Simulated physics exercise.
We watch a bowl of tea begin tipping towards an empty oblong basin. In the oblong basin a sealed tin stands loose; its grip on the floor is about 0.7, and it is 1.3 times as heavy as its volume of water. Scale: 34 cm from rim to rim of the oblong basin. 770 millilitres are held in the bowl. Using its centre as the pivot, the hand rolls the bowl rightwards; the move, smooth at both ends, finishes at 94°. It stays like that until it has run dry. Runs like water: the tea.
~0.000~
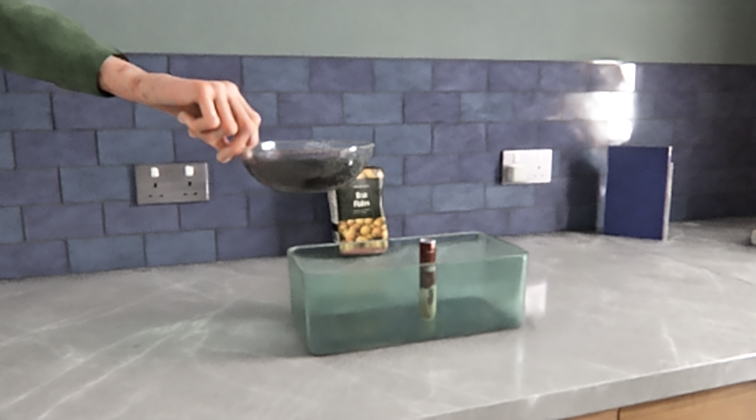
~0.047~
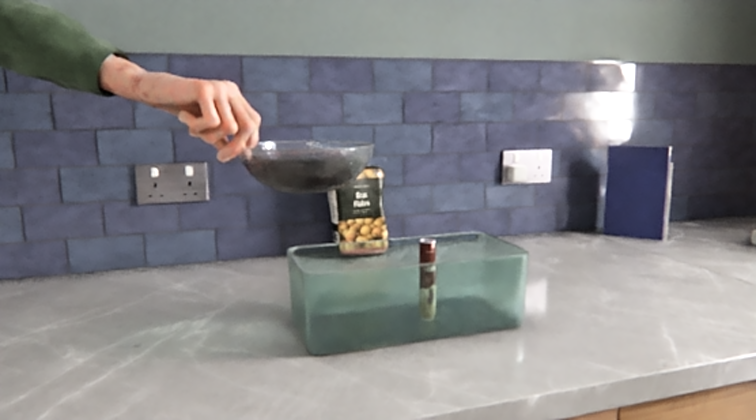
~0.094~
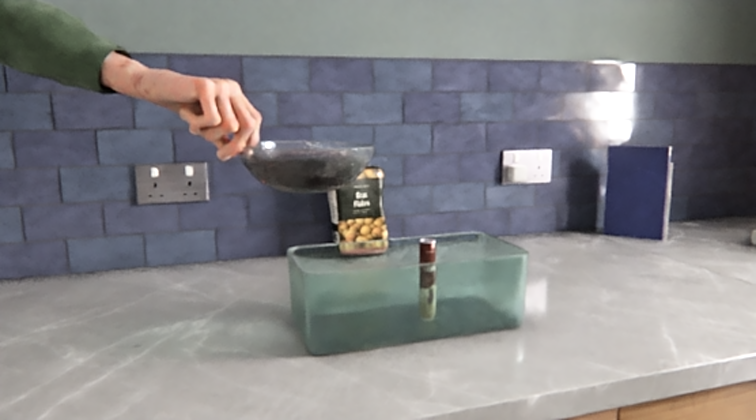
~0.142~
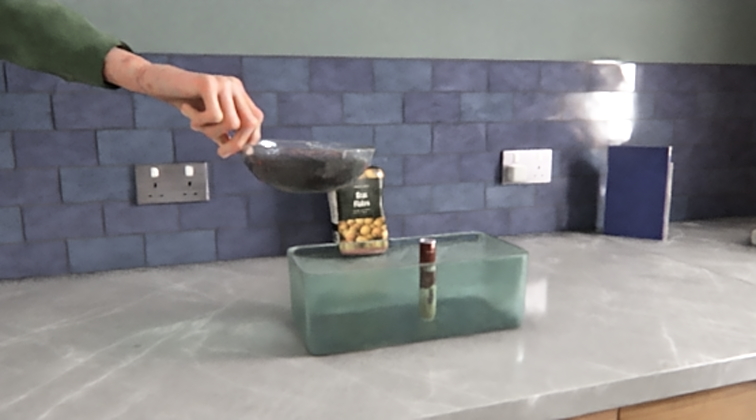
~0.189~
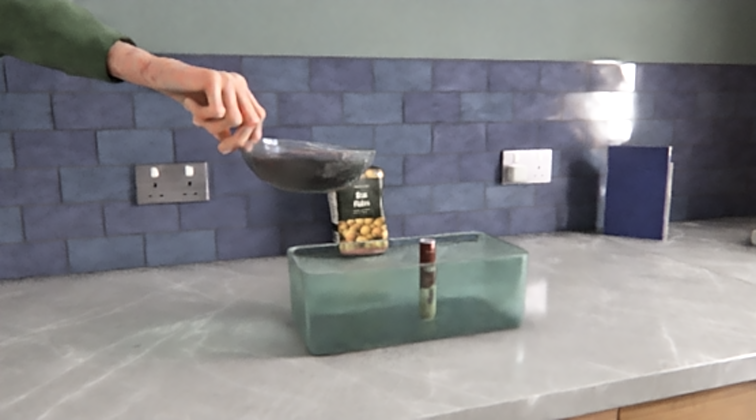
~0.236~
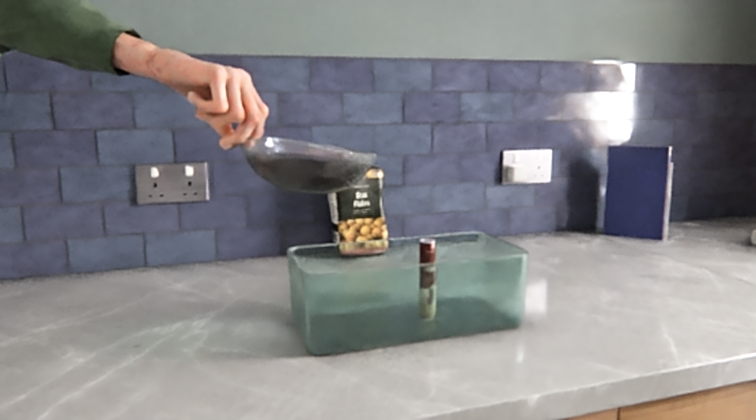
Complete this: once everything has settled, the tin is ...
Once everything has settled, the tin is standing up.
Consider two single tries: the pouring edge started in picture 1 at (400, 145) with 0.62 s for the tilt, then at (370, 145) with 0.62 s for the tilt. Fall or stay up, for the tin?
Run one: It does not tip. Run two: It tumbles.
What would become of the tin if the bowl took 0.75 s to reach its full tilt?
Then the tin tumbles.
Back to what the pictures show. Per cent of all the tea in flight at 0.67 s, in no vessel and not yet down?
Estimate: Some 40 % of the total.
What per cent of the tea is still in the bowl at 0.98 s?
Roughly 1 percent remains.
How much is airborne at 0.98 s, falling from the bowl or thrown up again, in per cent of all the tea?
Some 4 % is up in the air.
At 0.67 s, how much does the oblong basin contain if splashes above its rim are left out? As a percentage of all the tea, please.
Estimate - around 24 in a hundred parts.
Then, 0.67 s in, the tilt is 57° and 37 per cent is still to pour; the tin stands where it began.
Then, 0.98 s in, the tilt is 88° and 1 per cent is still to pour; the tin stands where it began.
Then, 1.31 s in, the tilt is 94° and 0 per cent is still to pour; the tin stands where it began.
Then, 1.67 s in, the tilt is 94° and 0 per cent is still to pour; the tin stands where it began.
Finally, the tin stands where it began.
